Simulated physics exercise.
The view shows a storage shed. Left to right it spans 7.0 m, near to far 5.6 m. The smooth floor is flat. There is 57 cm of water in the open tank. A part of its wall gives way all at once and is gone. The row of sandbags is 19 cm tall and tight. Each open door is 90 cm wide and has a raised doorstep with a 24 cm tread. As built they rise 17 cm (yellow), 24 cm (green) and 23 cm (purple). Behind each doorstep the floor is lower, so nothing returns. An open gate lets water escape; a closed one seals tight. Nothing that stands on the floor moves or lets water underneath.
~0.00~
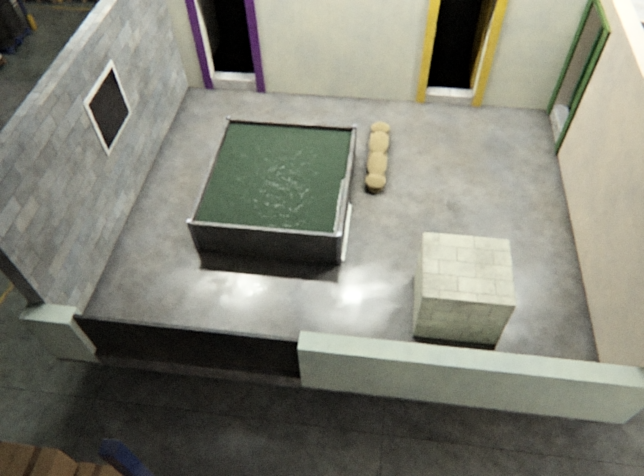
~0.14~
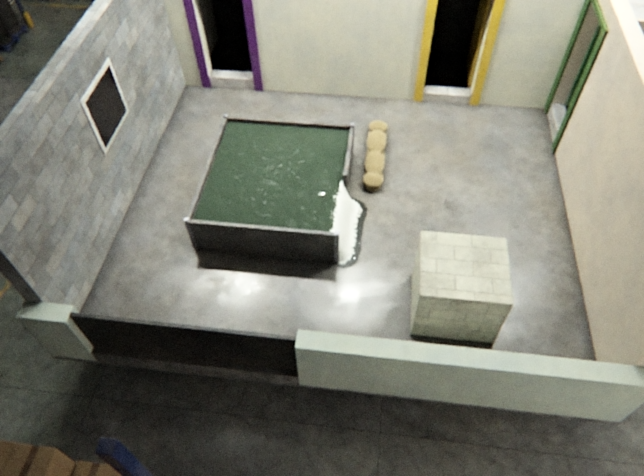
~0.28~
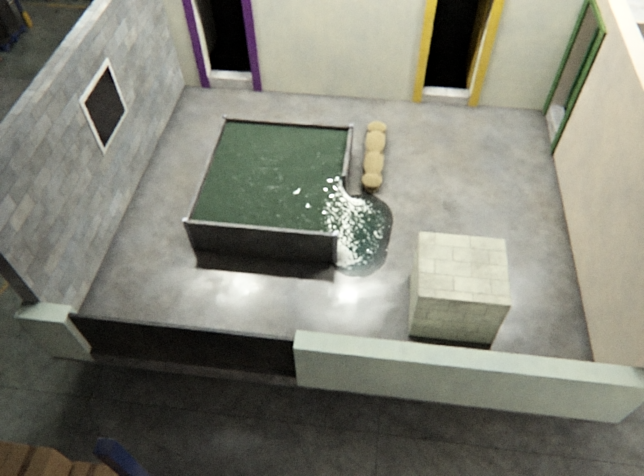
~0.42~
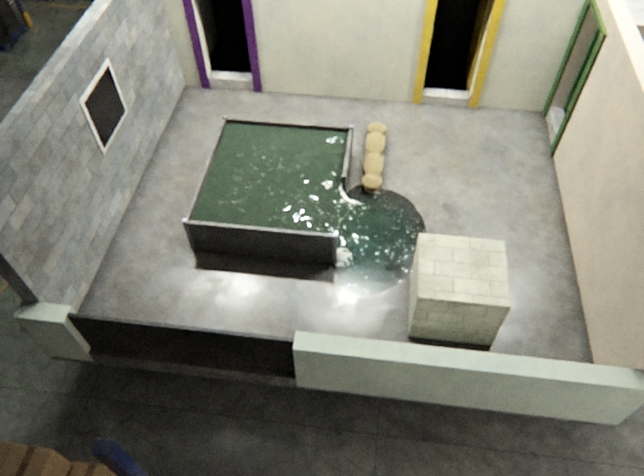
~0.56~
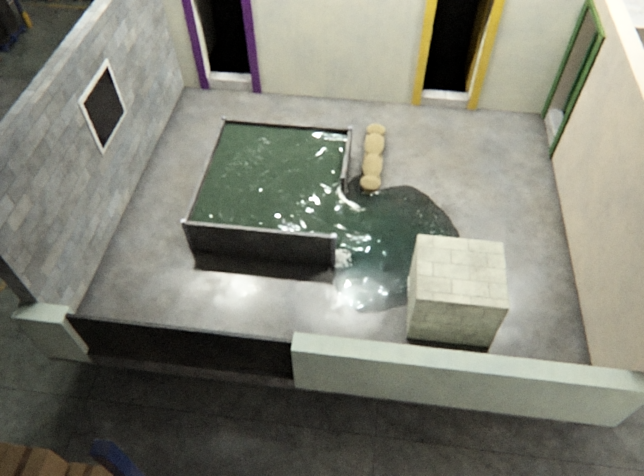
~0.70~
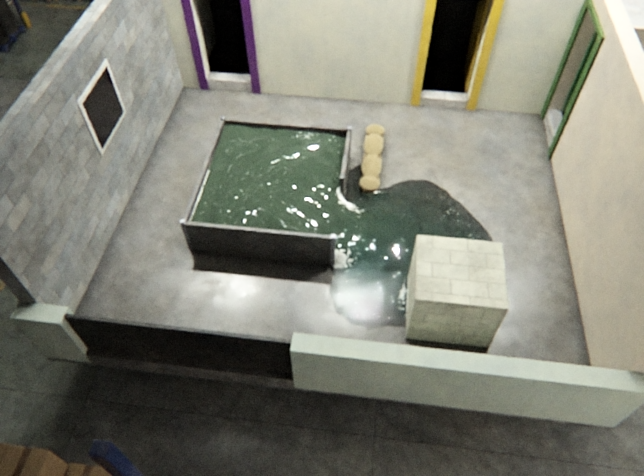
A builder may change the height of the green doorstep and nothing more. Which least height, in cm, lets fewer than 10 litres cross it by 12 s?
Close to 17 cm is just enough.
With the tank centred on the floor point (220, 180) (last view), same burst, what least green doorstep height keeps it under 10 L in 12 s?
Then roughly 12.5 cm.
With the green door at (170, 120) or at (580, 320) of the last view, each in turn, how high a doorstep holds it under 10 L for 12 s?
About 8.5 and 17 cm.
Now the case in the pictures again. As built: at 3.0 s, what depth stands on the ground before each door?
In cm: Yellow 0, green 10, purple 0.
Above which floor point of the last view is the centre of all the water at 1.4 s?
At about (312, 212).
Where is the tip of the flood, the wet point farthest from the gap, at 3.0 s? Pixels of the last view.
Near (535, 114).
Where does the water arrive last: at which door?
The purple one.
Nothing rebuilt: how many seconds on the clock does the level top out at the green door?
At about 5.5 s.
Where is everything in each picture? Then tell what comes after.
In the first frame, the open tank at (279, 175) is whole and still, 57 cm deep; the green door at (572, 85) is dry.
In the second frame, water pours out at (339, 221) and has run 0.3 m, to (357, 235); about 10 cm deep outside, 57 cm at the back.
In the third frame, the front is at (388, 221), 0.8 m from the gap at (338, 224); 0.9 m2 of floor is wet, 57 cm left at the back.
In the fourth frame, water pours out at (337, 225) and has run 1.2 m, to a hidden place; about 7 cm deep outside, 57 cm at the back.
In the fifth frame, water pours out at (336, 226) and has run 1.8 m, to a hidden place; about 6 cm deep outside, 57 cm at the back.
In the sixth frame, the gap is at (335, 227), the front 2.3 m out at a hidden place; the back of the open tank holds 55 cm; 2.6 m in a straight line remain to the green door at (566, 90).
After 1.4 s water covers 25 % of the floor, deepest (33 cm) near (344, 247); it has not reached the green door.
After 3.0 s water covers 45 % of the floor, deepest (29 cm) near (561, 259); 10 cm at the green door, 0 litres in over its 24 cm doorstep.
After 12.0 s water covers 95 % of the floor, deepest (14 cm) near (121, 243); 9 cm at the green door, 0 litres in over its 24 cm doorstep.
At the green door as built, the water arrived by 2.3 s and peaked near 18 cm at 5.6 s.
Run again over the same 12 s with other heights there, 21 litres in over 14.5 cm, 4 litres over 19.5 cm. The limit of 10 litres is kept from about 17 cm up.
